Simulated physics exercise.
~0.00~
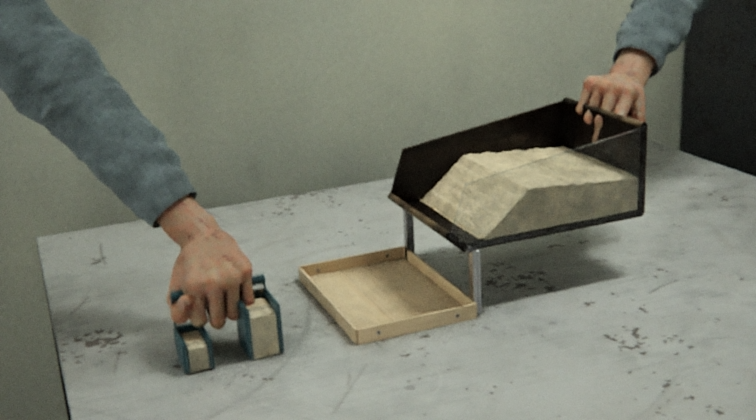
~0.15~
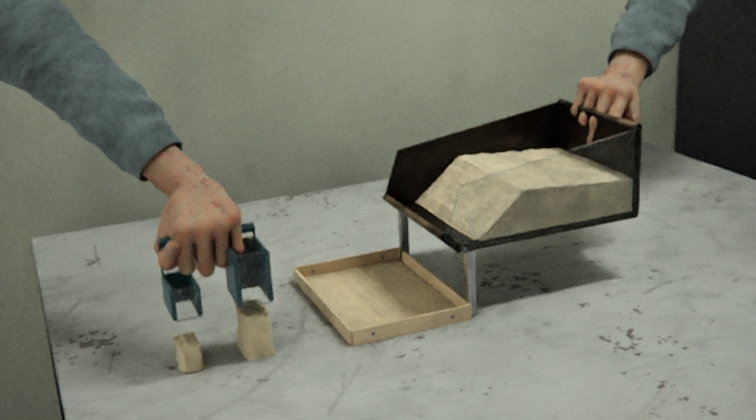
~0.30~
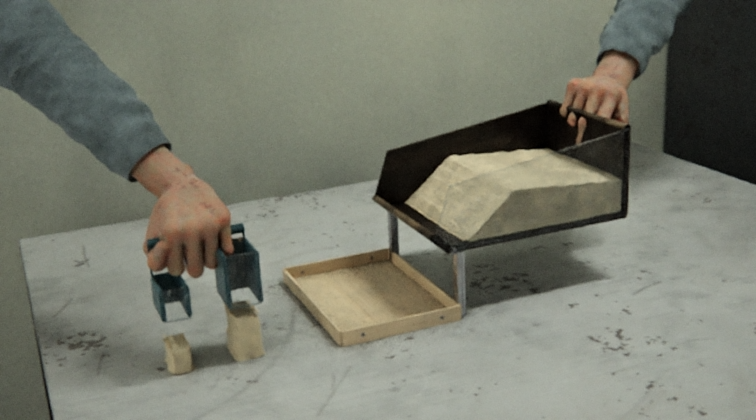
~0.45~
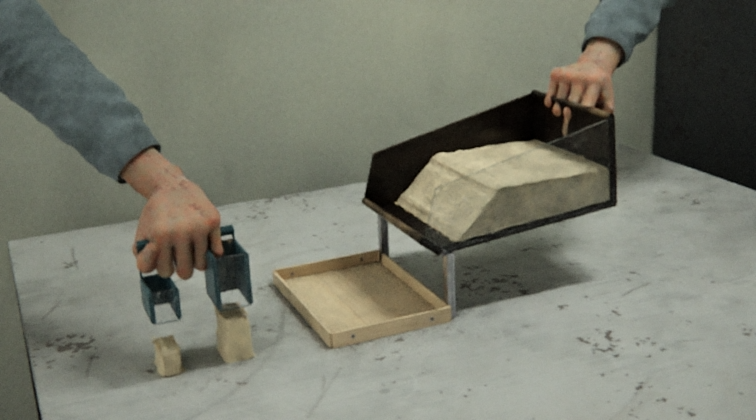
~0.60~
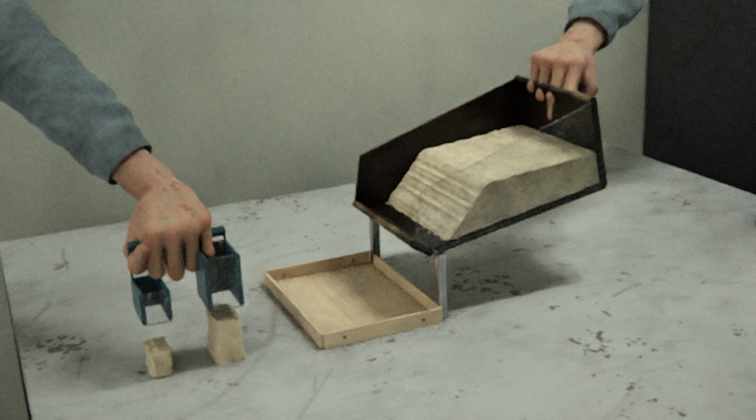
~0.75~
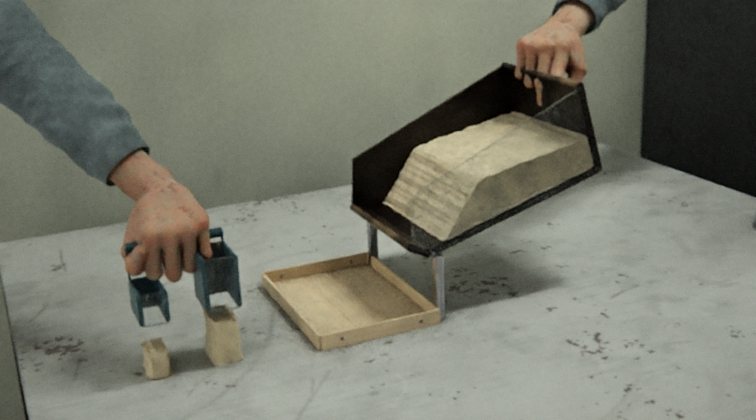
On a scuffed pale grey tabletop against a dull green-grey wall, seen from slightly above, a dark tray holding a beige doughy mass stands on metal legs at right, beside a shallow wooden dish. At left, a blue-sleeved hand lifts two teal molds off two small beige blocks and holds them above. The view drifts slightly rightward while another hand steadily raises the tray's right end, tilting it toward the dish.
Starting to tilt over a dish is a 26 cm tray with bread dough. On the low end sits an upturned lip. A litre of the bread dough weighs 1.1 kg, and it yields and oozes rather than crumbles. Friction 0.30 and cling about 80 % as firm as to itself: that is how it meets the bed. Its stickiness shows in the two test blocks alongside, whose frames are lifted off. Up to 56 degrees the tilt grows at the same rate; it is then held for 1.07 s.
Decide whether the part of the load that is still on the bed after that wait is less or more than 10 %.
It comes out lower than 10 %.
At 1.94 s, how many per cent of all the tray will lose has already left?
Estimate: Near 100 %.
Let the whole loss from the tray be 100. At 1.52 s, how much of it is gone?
Reading: Approx. 10 per cent.
By 1.10 s, the tilt is 30 degrees and 100 % is on the bed.
By 1.52 s, the tilt is 46 degrees and 92 % is on the bed.
By 1.94 s, the tilt is 56 degrees and 1 % is on the bed.
By 2.36 s, the tilt is 56 degrees and 0 % is on the bed.
By 2.90 s, at the end, the tilt is 56 degrees and 0 % is on the bed.
